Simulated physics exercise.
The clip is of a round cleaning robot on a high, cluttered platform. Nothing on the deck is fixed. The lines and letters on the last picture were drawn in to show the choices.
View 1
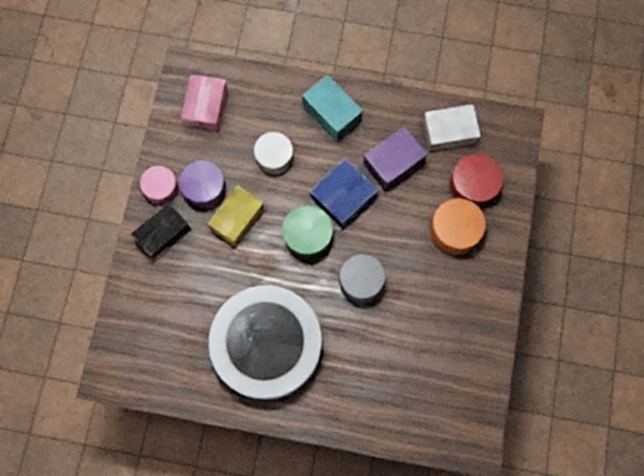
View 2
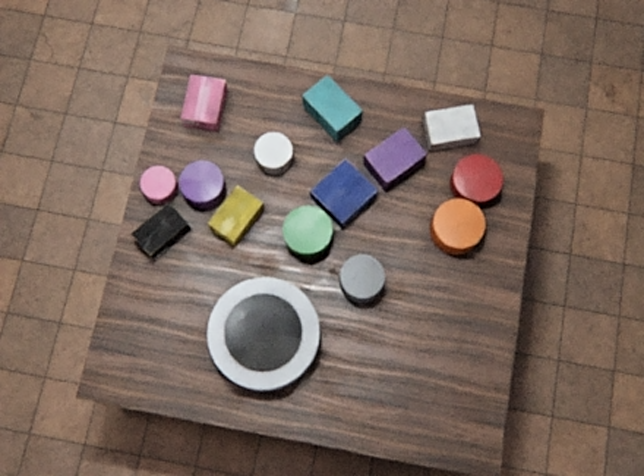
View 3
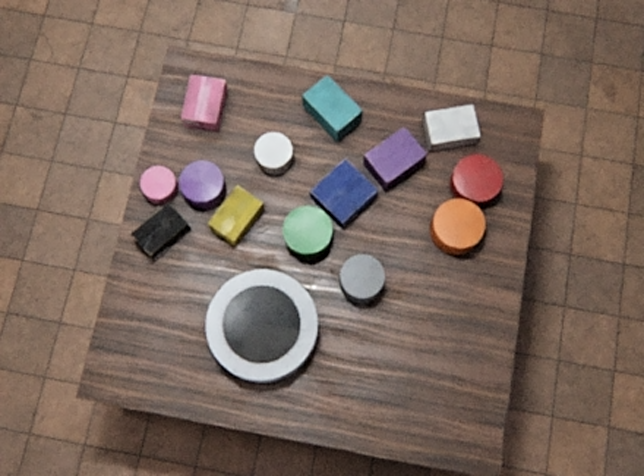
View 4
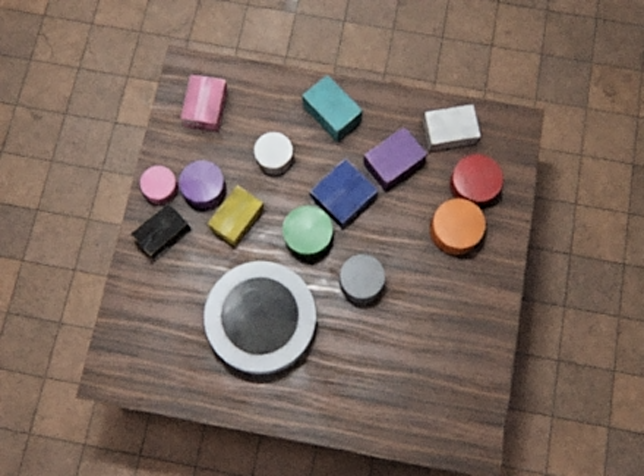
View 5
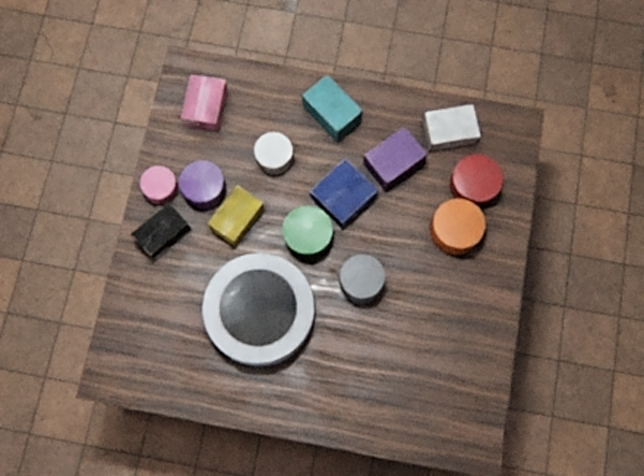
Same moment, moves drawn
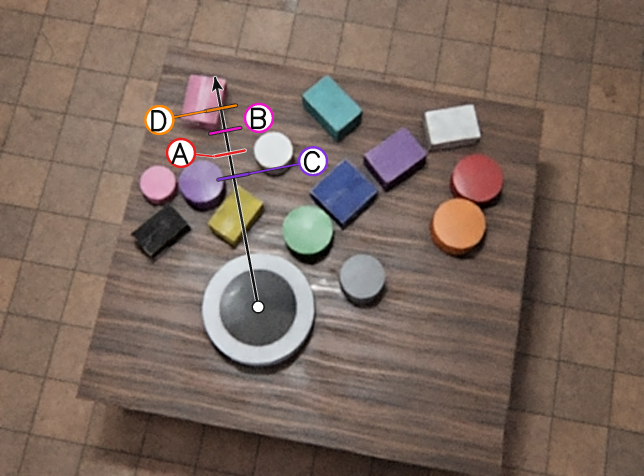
On a cluttered wooden platform, a round cleaning robot moves slightly upward past still, colourful objects.
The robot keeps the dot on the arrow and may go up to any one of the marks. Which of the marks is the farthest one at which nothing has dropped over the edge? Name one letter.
It can go as far as B.
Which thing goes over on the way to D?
The pink parcel.
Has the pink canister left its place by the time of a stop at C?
No.
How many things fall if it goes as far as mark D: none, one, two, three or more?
By then, one.
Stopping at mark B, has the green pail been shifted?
Yes.
On the marked copy, A at (230, 154); B at (225, 131); C at (234, 177); D at (221, 108); the arrow from (258, 307) to (215, 78); the white dot at (258, 307).
With B. Early on, robot (247, 245); purple canister (192, 161); purple crate (399, 158).
Further on, robot (236, 181); purple canister (160, 118); pink parcel (200, 91).
At the end, robot (227, 136); purple canister (154, 113); pink parcel (189, 55); nothing has fallen.
As for the rest, A is safe but short; C is safe but short; D drops the pink parcel.
